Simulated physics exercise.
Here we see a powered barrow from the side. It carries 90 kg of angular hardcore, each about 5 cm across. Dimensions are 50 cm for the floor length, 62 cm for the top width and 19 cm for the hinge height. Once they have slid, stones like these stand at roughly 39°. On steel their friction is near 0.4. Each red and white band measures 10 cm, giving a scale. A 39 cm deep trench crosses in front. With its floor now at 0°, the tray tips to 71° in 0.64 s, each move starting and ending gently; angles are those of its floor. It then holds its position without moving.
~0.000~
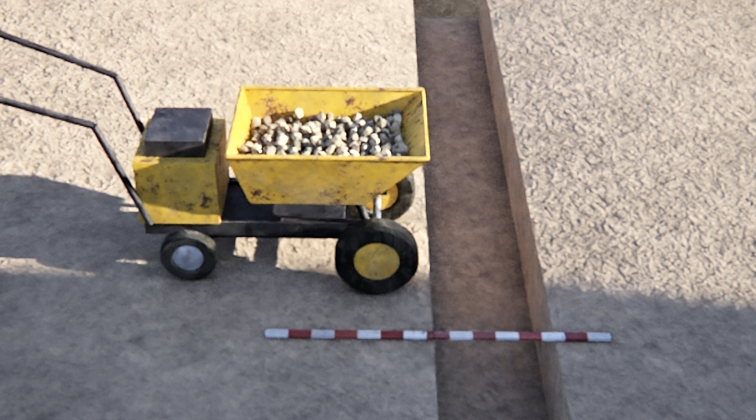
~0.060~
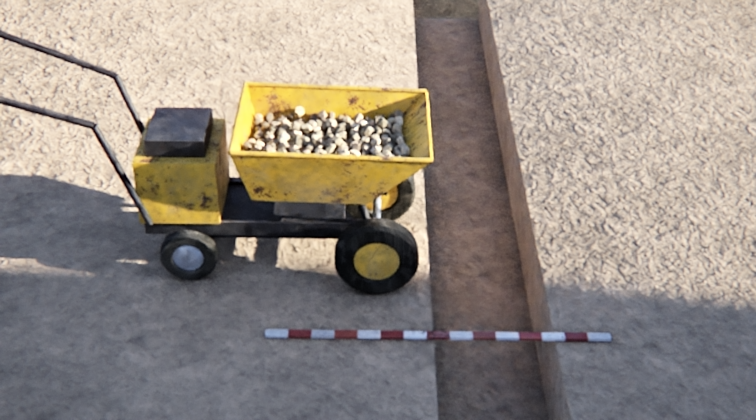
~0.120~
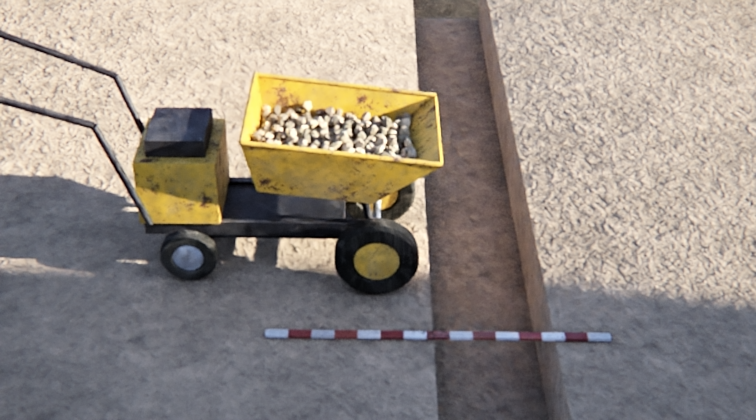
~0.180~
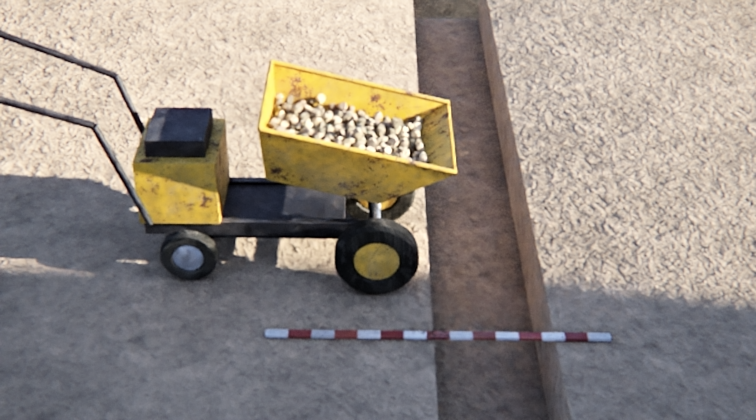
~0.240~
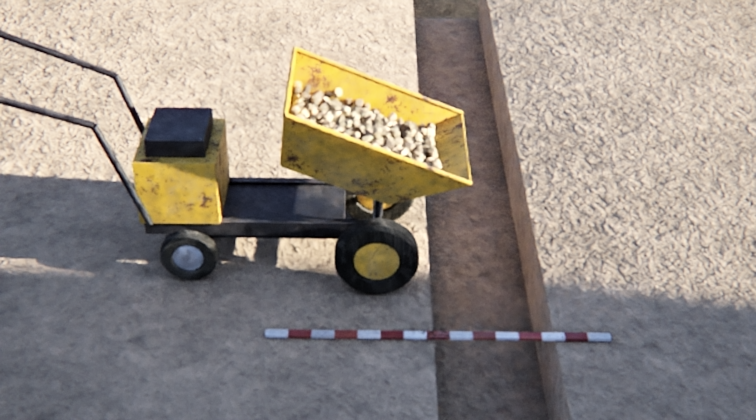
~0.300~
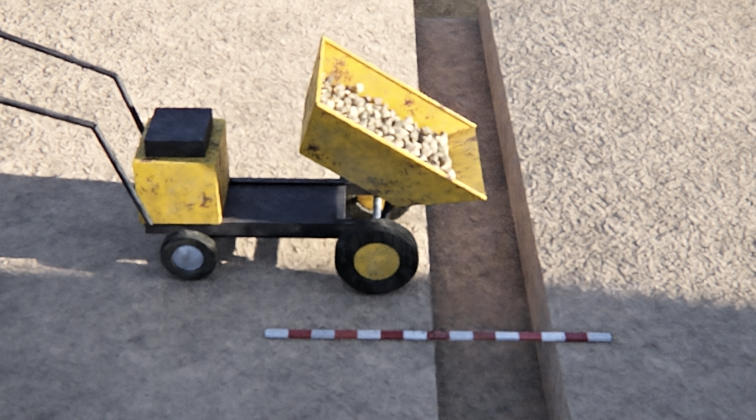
The yellow tray of a small powered barrow, loaded with stones, tilted gently at first and then more steeply, its left end rising and its right end lowering over the trench edge while the barrow stayed still.
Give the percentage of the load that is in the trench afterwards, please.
Near 55 per cent of the load.
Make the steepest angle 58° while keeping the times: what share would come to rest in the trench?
In that case around 35 percent.
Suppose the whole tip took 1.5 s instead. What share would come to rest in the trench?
I'd put it at roughly 80 per cent.
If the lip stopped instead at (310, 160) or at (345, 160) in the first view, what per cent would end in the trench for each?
Near 80 per cent from the first place, 100 from the second.
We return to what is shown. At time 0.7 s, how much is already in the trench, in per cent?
I'd say near 20 per cent at that time.
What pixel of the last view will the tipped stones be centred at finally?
I'd point somewhere around (529, 300).
After 0.5 s the floor is at 60°; 100 % in the tray; the foremost stones are at (483, 214).
After 0.7 s the floor is at 71°; 77 % in the tray, 18 % in the trench, 5 % past the trench; the foremost stones are at (556, 247).
After 1.1 s the floor is at 71°; 12 % in the tray, 41 % in the trench, 47 % past the trench; the foremost stones are at (711, 277).
After 3.0 s the floor is at 71°; 0 % in the tray, 55 % in the trench, 45 % past the trench; the foremost stones are past the picture's edge.
